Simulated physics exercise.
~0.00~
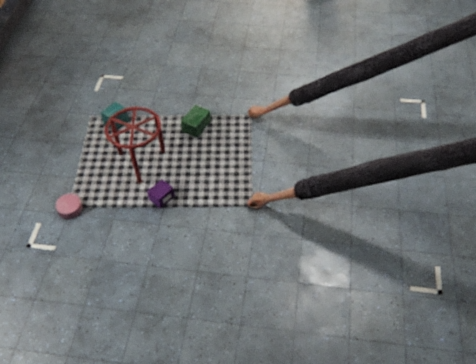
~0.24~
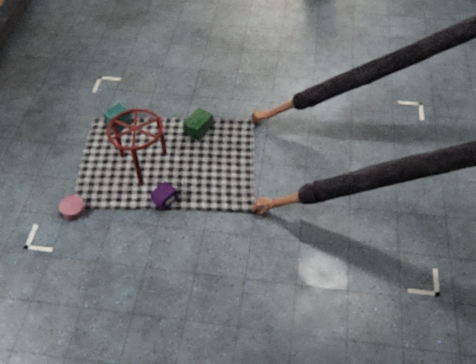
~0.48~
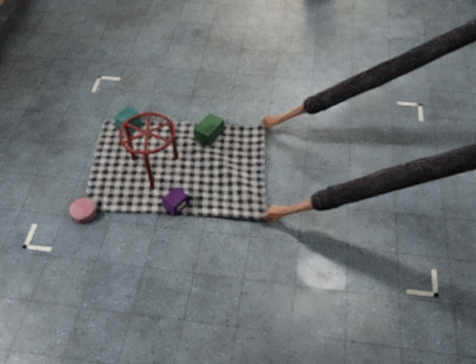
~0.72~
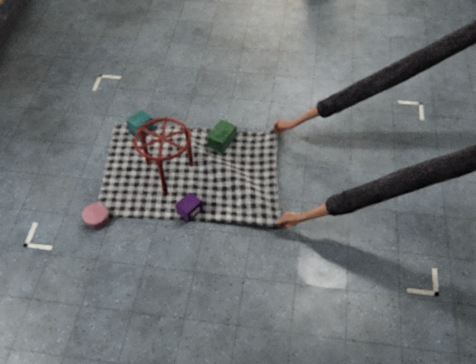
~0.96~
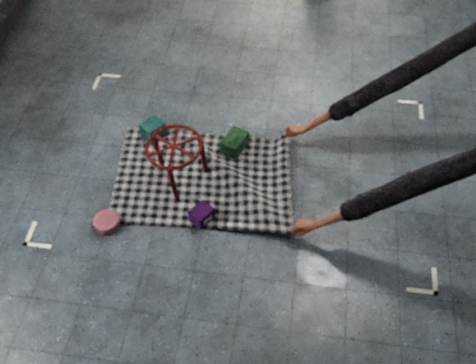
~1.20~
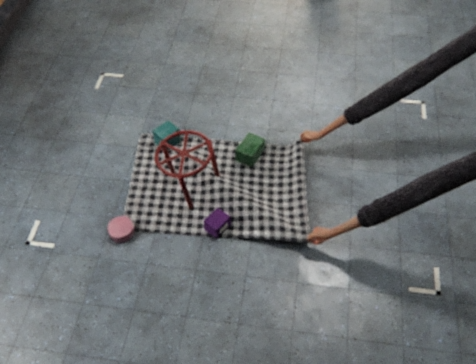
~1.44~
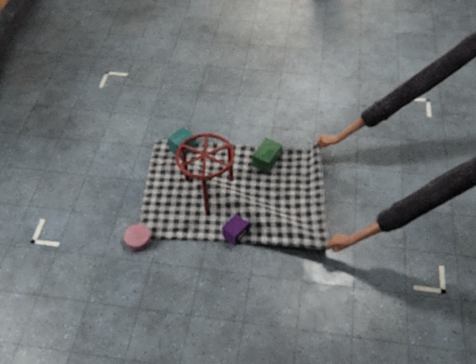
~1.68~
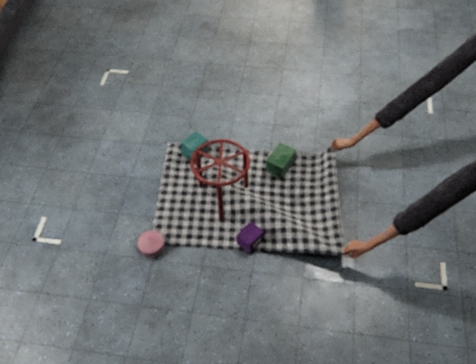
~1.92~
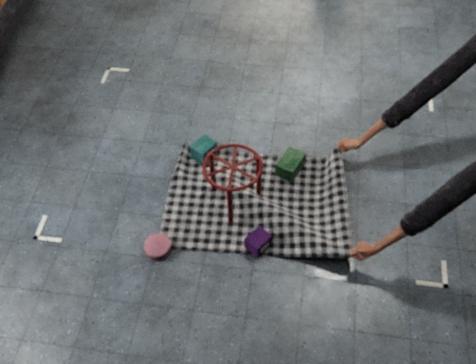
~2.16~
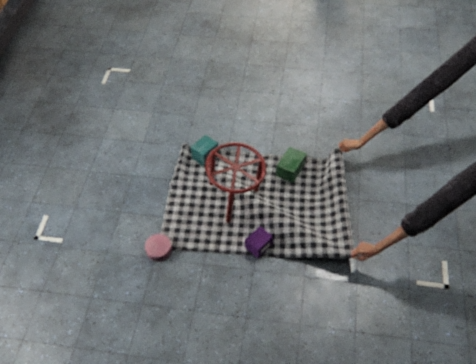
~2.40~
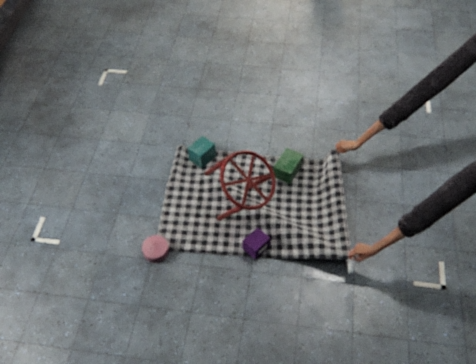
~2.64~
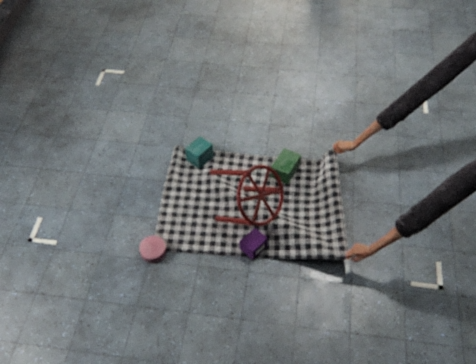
Two hands dragging a checkered rug rightward with small objects riding along, then stopping as the red stool tips onto its side.
